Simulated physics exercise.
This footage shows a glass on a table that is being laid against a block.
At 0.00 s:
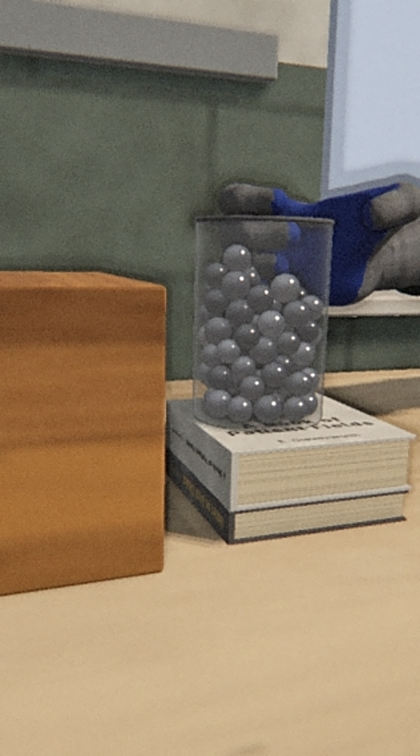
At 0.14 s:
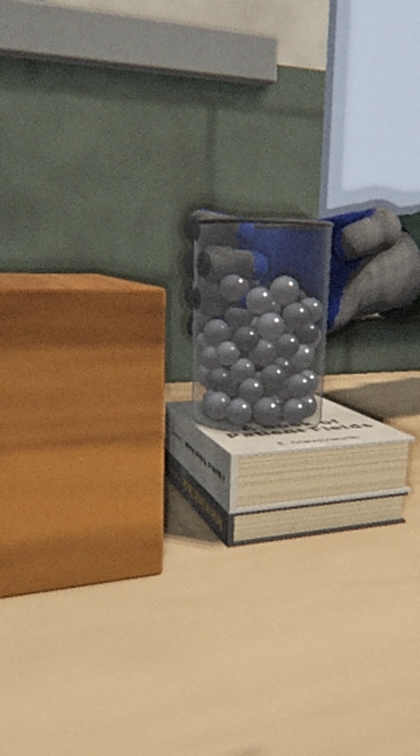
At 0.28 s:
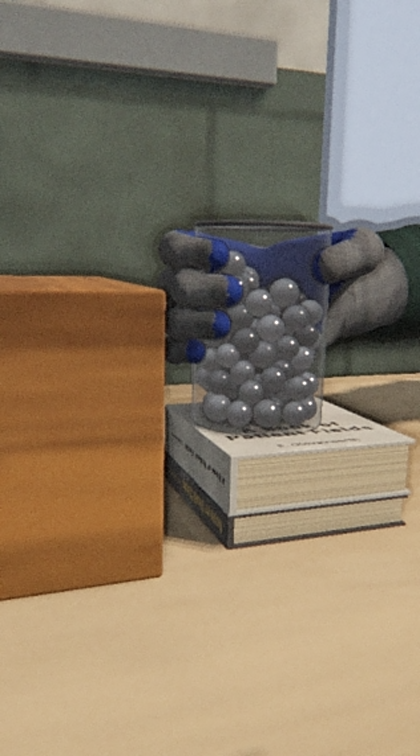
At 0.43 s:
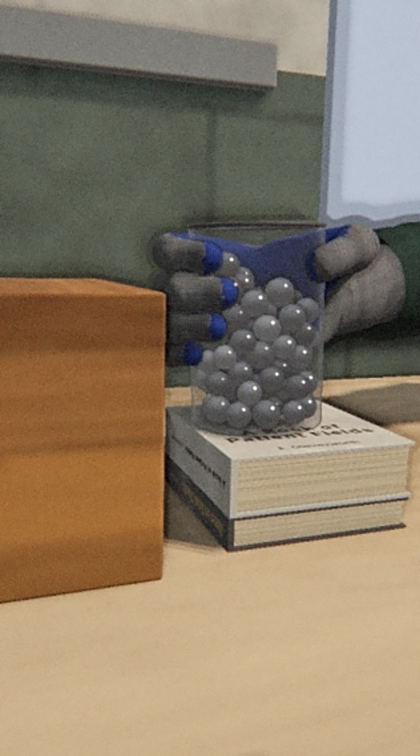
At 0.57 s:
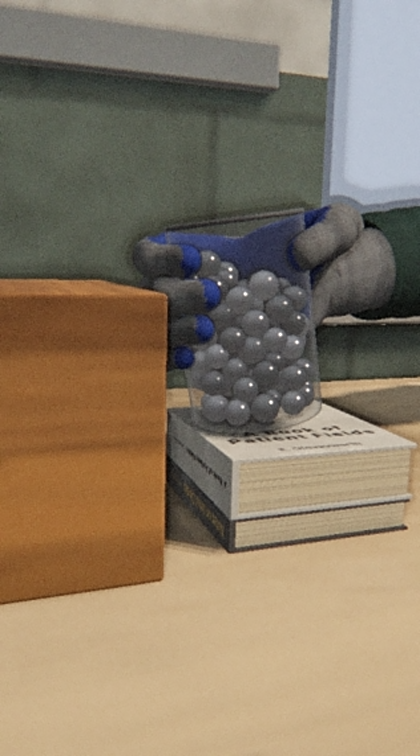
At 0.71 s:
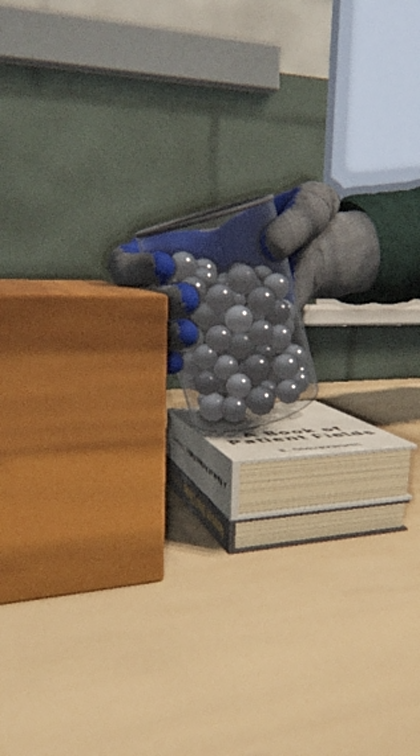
On a table, a gloved hand grips a glass of steel balls and tilts it left.
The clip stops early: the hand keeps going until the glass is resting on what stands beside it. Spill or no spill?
With it resting there, I'd say the filling remains held.
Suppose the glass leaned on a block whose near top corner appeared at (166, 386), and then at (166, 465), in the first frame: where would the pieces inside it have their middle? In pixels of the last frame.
The middle would end roughly at (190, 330) the first time, then roughly at (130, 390).
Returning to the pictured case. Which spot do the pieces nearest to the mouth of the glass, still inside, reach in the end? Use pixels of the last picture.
(168, 279).
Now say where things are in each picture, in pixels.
In the first frame, glass at (260, 320), three quarters full of steel balls; block at (35, 405), reaching most of the way up the glass.
In the second frame, glass at (259, 322), upright; rim at (200, 222); top of the contents at (259, 299).
In the third frame, glass at (259, 324), upright; rim at (200, 224); block at (34, 409).
In the fourth frame, glass at (256, 324), leaning 2°; rim at (193, 226); top of the contents at (255, 301).
In the fifth frame, glass at (245, 318), leaning 9°; rim at (169, 229); block at (35, 412).
In the sixth frame, glass at (230, 313), leaning 18°; rim at (139, 236); block at (36, 413), reaching most of the way up the glass.
After 0.80 s, the glass leans 22°; everything is still inside.
After 0.92 s, the glass rests on the block at 25°; everything is still inside.
At rest (1.4 s), the glass rests on the block at 25°; everything is still inside.
